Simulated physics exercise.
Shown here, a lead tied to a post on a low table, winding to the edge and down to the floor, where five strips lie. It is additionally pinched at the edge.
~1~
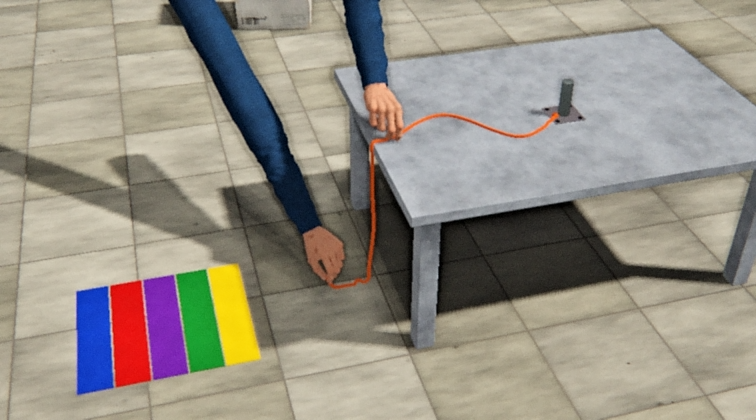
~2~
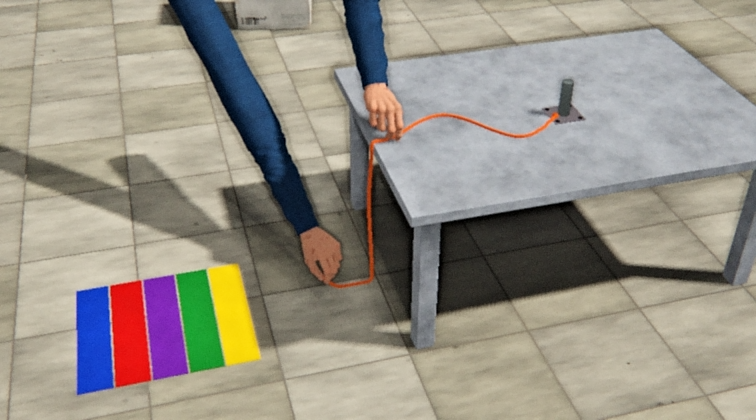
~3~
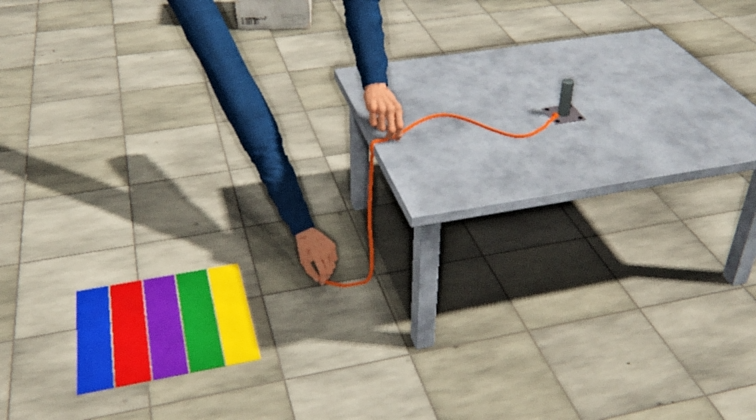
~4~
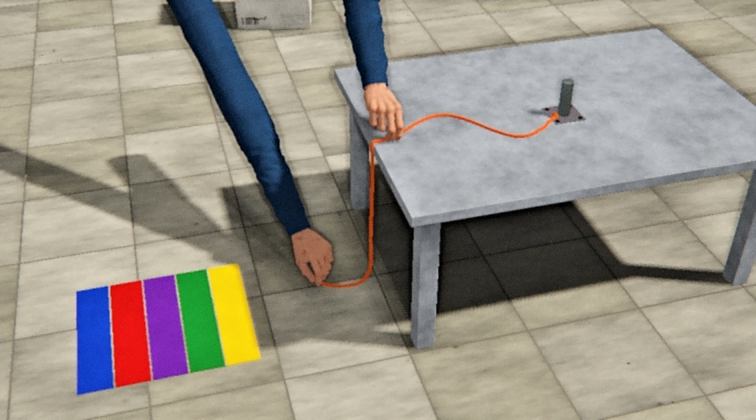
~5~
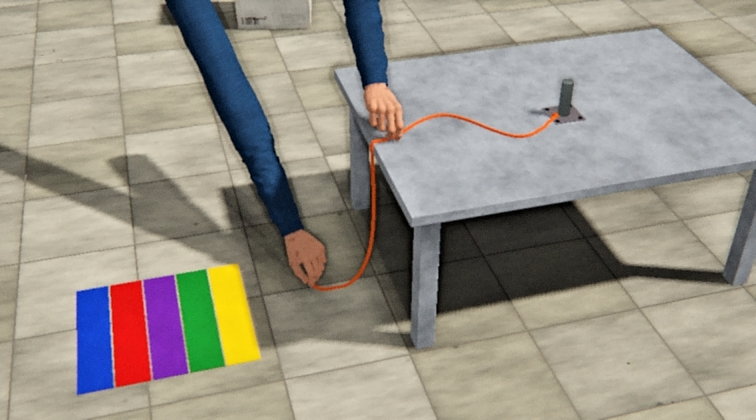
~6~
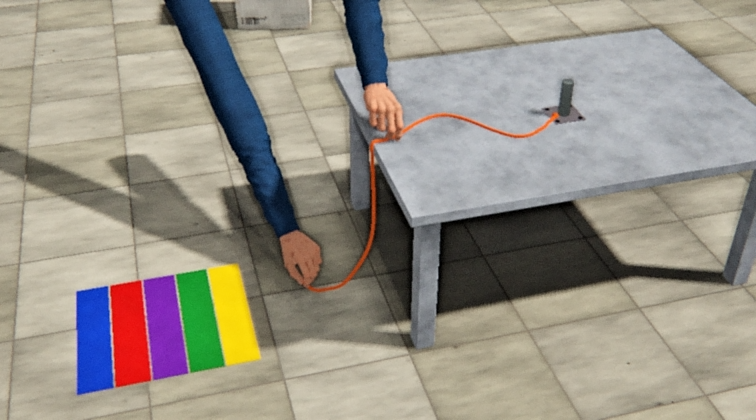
At the start, an orange cord runs from a post on a gray table to the edge, where one hand pinches it, and down to another hand near the floor. The lower hand then draws the cord's end slightly left, while the upper hand stays still and the hanging part curves more gently.
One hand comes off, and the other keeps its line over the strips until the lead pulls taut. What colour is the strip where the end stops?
It is purple.
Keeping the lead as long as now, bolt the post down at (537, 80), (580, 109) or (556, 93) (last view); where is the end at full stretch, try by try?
The three places are (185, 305), (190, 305) and (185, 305), in that order.
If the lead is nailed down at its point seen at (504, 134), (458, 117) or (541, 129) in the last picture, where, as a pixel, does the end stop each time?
Try 1: (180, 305); try 2: (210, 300); try 3: (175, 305).
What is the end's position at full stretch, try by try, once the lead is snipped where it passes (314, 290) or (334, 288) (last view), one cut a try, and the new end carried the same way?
Result 1: (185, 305). Result 2: (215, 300).
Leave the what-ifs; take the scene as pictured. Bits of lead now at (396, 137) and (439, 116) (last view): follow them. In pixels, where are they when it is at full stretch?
Result - first point (357, 156), second point (413, 135).
Soon after, end near (233, 296); over yellow.
Then, end near (189, 303); over green.
At full stretch, end near (163, 308); over purple. The purple one.
